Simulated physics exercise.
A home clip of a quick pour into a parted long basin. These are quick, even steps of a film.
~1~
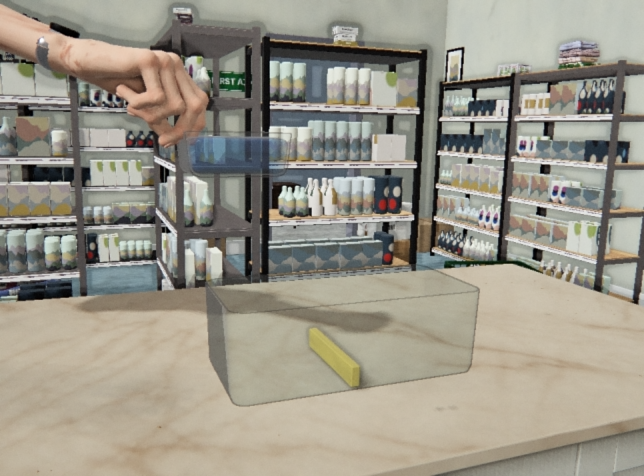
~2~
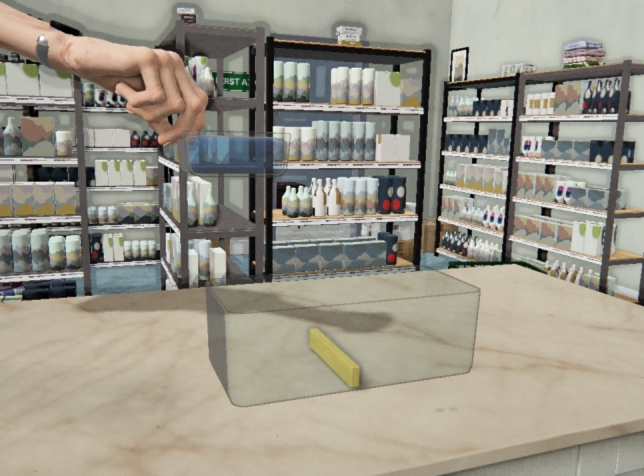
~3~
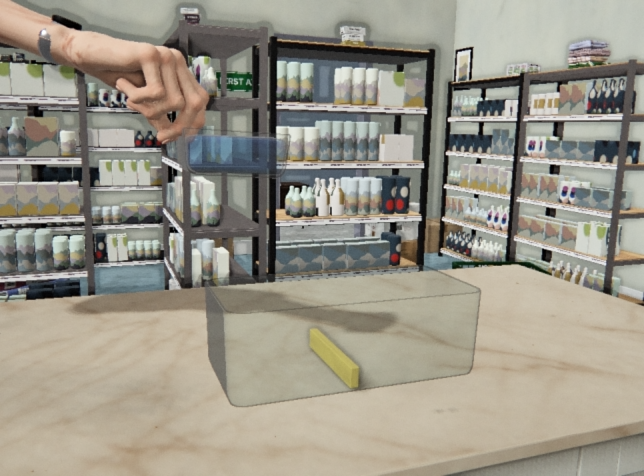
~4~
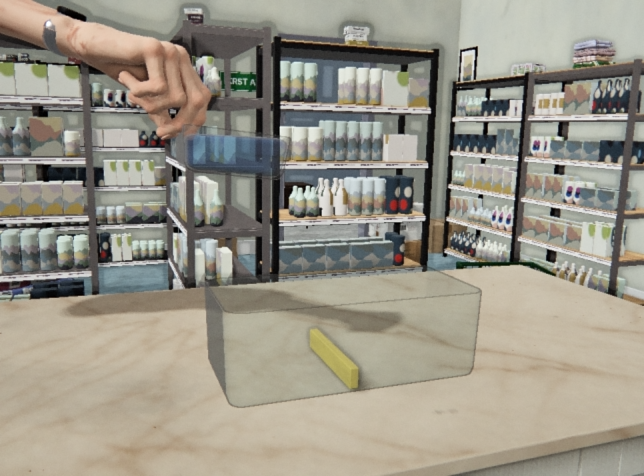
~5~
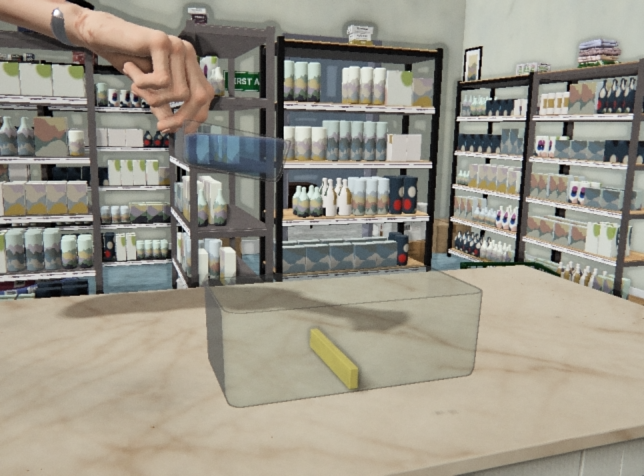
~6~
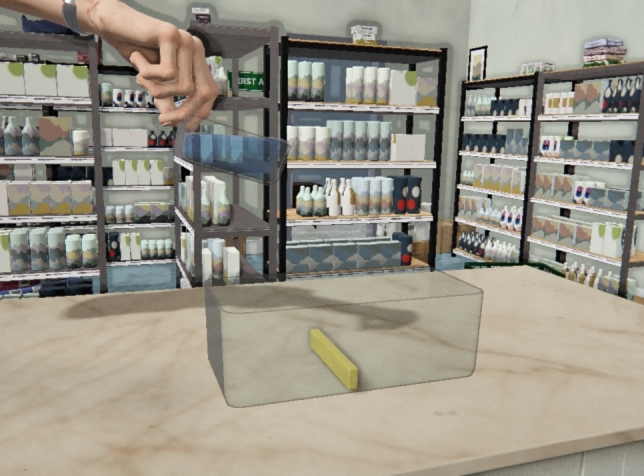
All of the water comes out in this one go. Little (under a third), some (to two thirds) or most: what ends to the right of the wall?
It comes to between a third and two thirds.
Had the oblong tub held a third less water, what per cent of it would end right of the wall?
Roughly 20 in a hundred.
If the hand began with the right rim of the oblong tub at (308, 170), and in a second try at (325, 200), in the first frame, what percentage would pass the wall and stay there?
About 75 and 75 per cent.
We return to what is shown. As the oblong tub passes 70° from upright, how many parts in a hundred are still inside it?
It comes to 25 per cent or so.
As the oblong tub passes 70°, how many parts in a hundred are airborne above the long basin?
About 50 per cent.
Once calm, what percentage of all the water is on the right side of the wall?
Close to 55 per cent.
A moment on, the oblong tub is tipped part way and 25 per cent is still to pour, 10 is left of the wall and 17 right of it.
Next, the oblong tub is tipped on its side and 4 per cent is still to pour, 34 is left of the wall and 54 right of it.
Then the oblong tub is tipped right over and 0 per cent is still to pour, 42 is left of the wall and 56 right of it.
Later the oblong tub is tipped right over and 0 per cent is still to pour, 43 is left of the wall and 56 right of it.
Finally, 43 per cent lies left of the wall, 56 right of it and 1 outside.
